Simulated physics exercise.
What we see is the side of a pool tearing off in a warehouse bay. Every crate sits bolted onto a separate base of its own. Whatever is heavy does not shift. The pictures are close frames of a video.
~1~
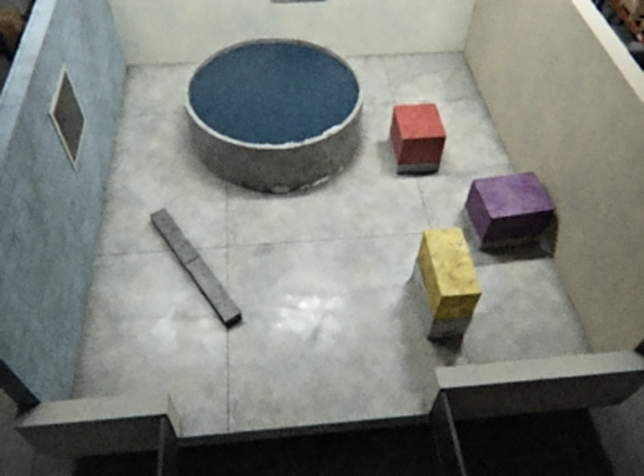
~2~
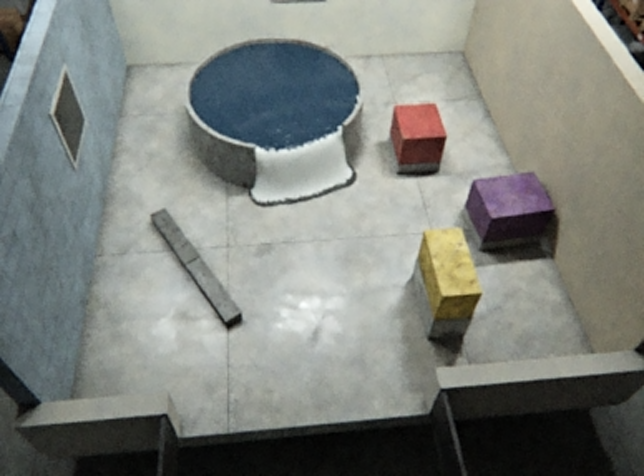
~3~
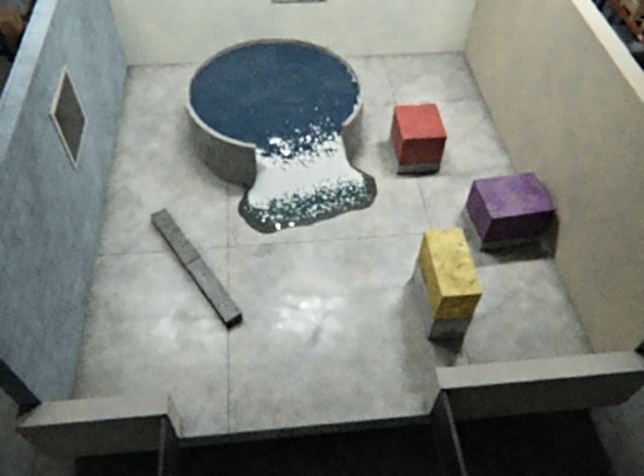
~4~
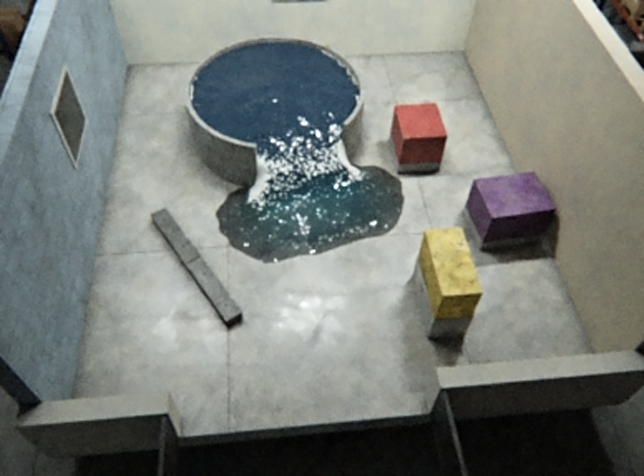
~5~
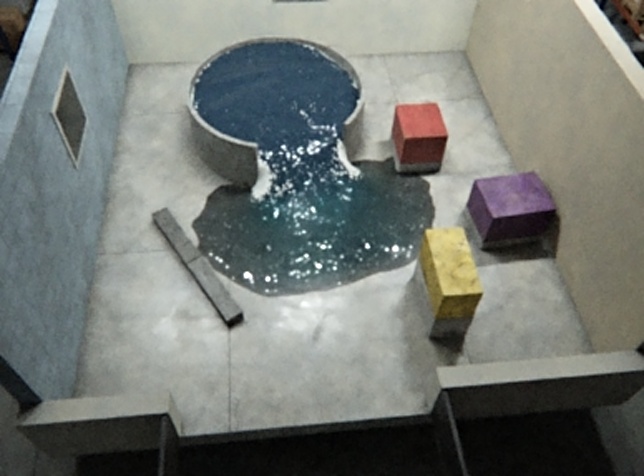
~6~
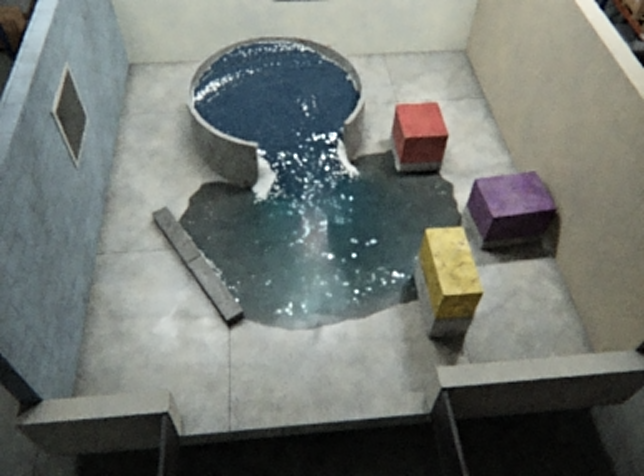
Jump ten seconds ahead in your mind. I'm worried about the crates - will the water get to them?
In the end the red crate remains untouched by water; the yellow crate remains untouched by water; the purple crate is touched by water.
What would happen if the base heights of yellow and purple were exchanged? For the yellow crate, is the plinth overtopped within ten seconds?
Result: The yellow crate is hit.
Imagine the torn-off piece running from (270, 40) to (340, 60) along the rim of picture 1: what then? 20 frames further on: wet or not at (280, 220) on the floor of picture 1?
Untouched.
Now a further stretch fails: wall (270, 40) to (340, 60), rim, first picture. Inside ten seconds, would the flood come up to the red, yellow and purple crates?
In my view the red crate gets reached; as for the yellow crate, it is never reached; the purple crate gets reached.
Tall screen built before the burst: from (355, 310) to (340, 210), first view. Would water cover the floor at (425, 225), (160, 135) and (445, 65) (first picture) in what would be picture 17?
Taking the three spots in order: Soaked, spared, spared.
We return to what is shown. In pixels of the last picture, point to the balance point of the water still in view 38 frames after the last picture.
It's close to (356, 205).
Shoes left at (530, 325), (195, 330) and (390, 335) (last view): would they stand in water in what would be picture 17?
Result by point, in sequence: Waterlogged, then waterlogged, then waterlogged.
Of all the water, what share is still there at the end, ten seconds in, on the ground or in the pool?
Result: Close to 46 %.
A moment on, water covers 35 % of the floor; the red crate water round its plinth, the yellow crate water round its plinth, the purple crate water round its plinth.
Next, water covers 45 % of the floor; the red crate water round its plinth, the yellow crate water round its plinth, the purple crate water round its plinth.
Then, water covers 50 % of the floor; the red crate water round its plinth, the yellow crate water round its plinth, the purple crate water round its plinth.
Later, water covers 70 % of the floor; the red crate water round its plinth, the yellow crate water round its plinth, the purple crate water round its plinth.
In the end, water covers 90 % of the floor; the red crate stayed above the water, the yellow crate stayed above the water, the purple crate was topped.
